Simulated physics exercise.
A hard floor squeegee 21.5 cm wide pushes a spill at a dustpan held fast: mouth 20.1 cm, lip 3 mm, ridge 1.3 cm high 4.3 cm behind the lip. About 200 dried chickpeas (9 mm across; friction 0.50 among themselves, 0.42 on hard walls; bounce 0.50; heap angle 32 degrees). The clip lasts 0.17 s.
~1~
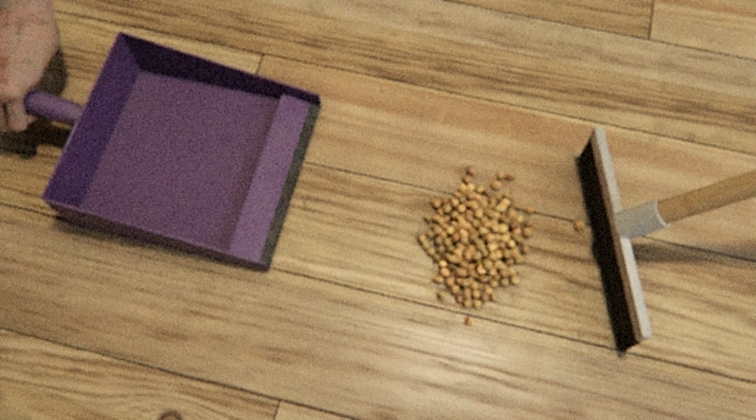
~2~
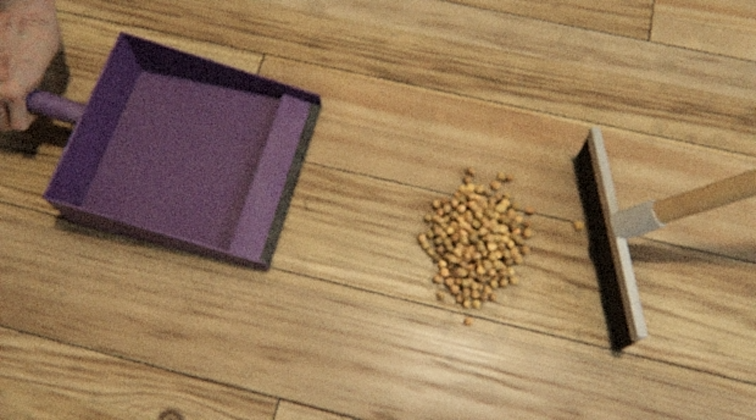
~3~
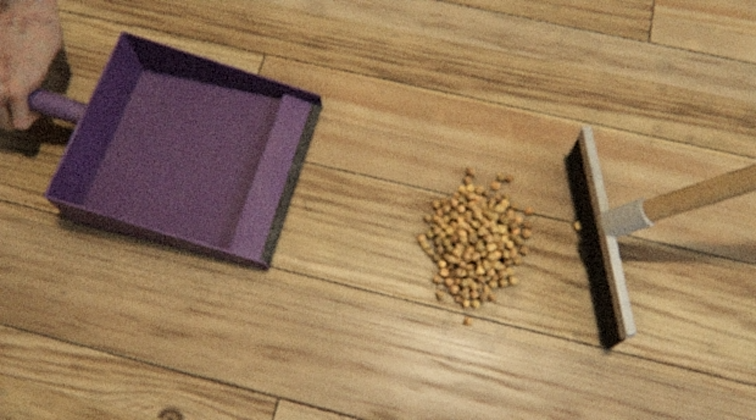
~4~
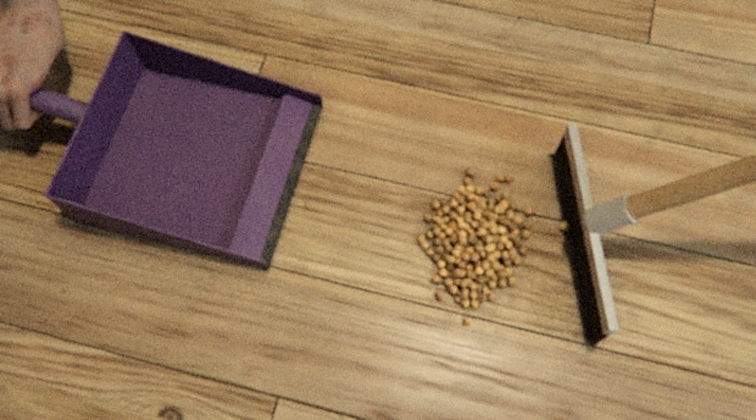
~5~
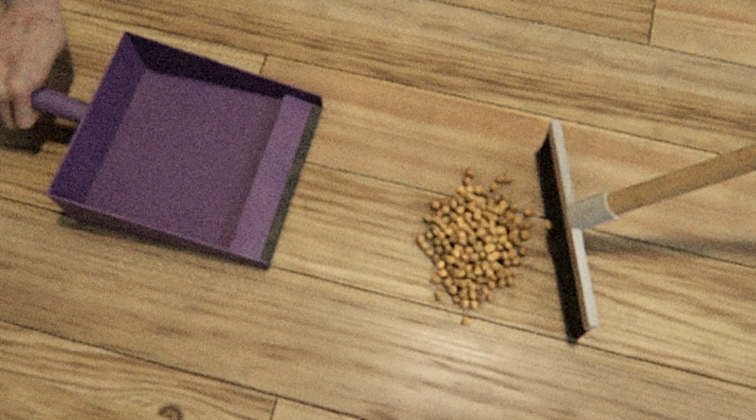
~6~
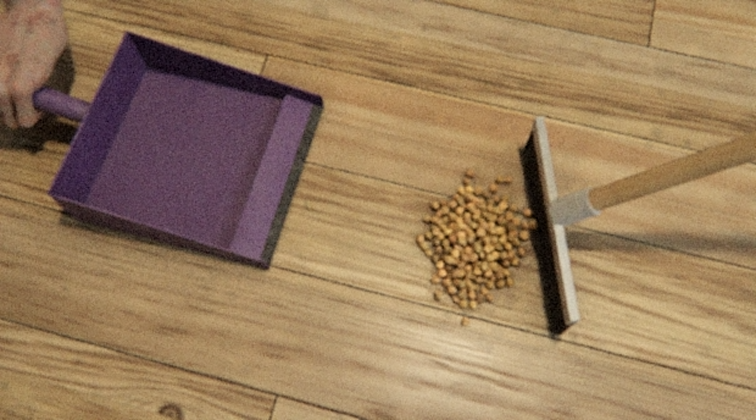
The clip opens on a wooden floor with a hand holding a purple dustpan at left, a loose pile of chickpeas in the middle and a squeegee at right. The squeegee slides left, nudges one stray chickpea toward the pile, and closes in on its right edge while the dustpan stays nearly still.
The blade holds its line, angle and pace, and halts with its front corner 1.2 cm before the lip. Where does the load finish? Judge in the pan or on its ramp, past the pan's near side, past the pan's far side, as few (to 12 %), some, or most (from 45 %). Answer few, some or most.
Pan few, near side some, far side few.
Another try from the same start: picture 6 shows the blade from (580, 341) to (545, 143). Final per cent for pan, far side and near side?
Pan 20, far 0, near 35.
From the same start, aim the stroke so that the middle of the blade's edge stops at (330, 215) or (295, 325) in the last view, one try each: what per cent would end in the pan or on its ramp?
About 15 and 5 per cent.
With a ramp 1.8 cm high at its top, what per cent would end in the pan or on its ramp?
Then about 5 per cent.
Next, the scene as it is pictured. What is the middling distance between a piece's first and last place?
About 18 cm.
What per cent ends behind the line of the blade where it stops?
Roughly 15 per cent.
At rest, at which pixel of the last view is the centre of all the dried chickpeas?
Near (314, 216).
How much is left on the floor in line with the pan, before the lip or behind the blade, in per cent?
About 80 per cent.
Then, 0.23 s after the last picture, middle of the blade 16 cm from the lip; 0 % over the lip, far side 0 %, near side 5 %.
Then, 0.39 s after the last picture, middle of the blade 8 cm from the lip; 0 % over the lip, far side 0 %, near side 10 %.
Then, 0.68 s after the last picture, middle of the blade 5 cm from the lip; 5 % over the lip, far side 0 %, near side 15 %.
In the end, pan 5 %, near side 15 %, far side 0 %, in front of the lip or behind the blade 80 %.
